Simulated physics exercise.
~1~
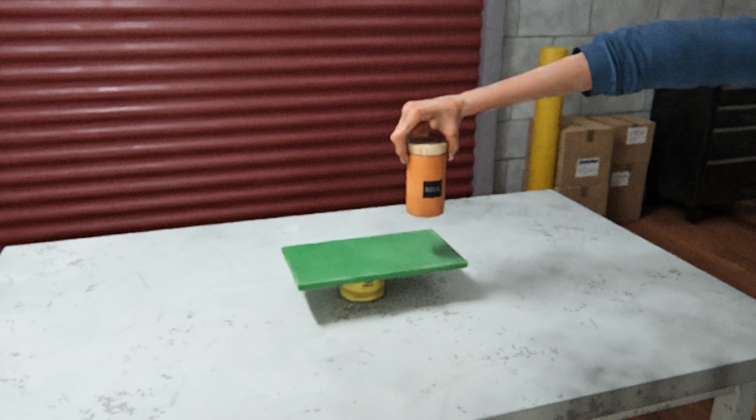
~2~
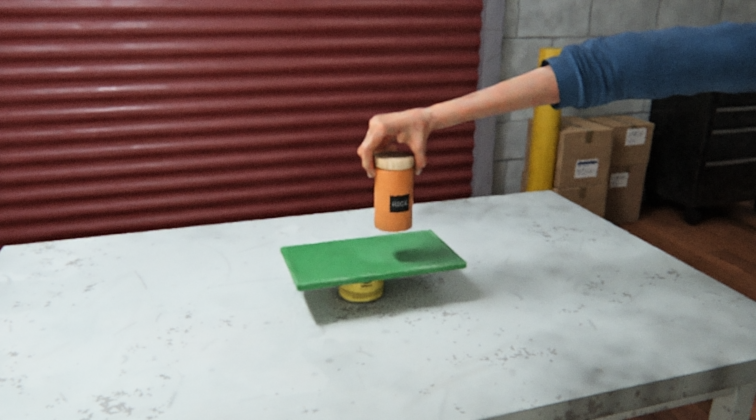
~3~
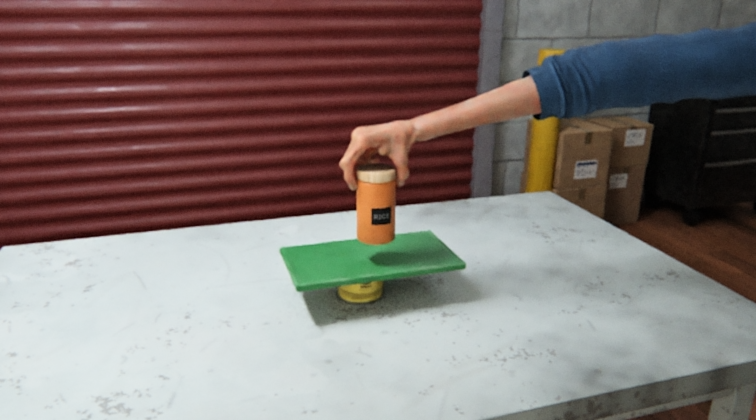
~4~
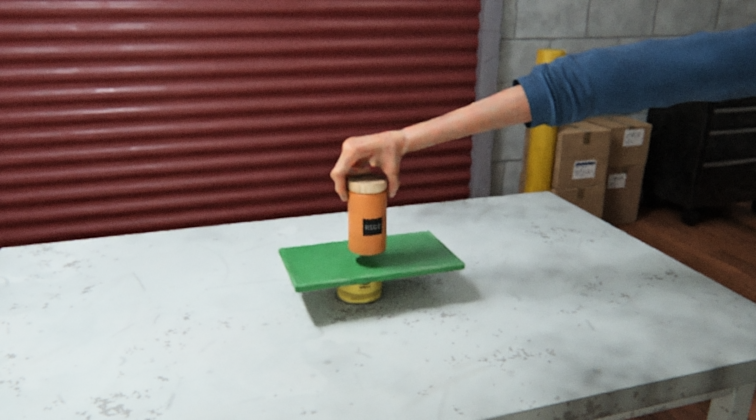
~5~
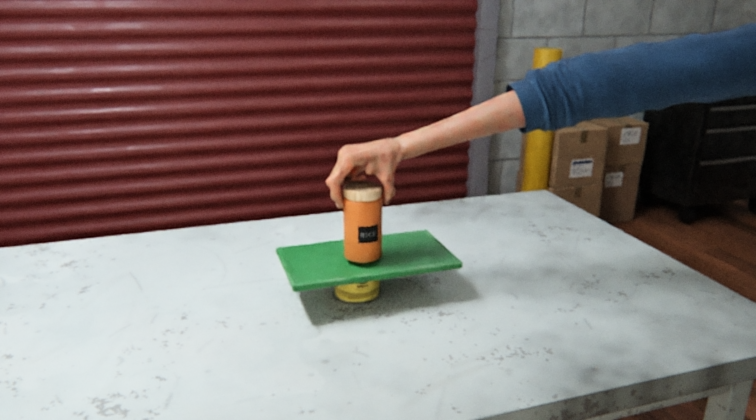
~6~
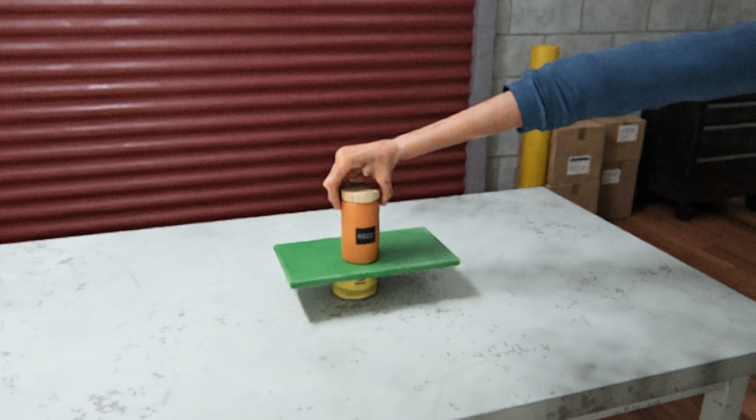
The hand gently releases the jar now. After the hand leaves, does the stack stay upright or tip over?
The stack stands firm.
Then, 0.50 s on from there, no change.
Then, 1.30 s on from there, orange jar resting near (360, 223).
In the end, all 3 unmoved. At the end, from the last picture's camera, orange jar near (361, 223). The stack keeps its balance.
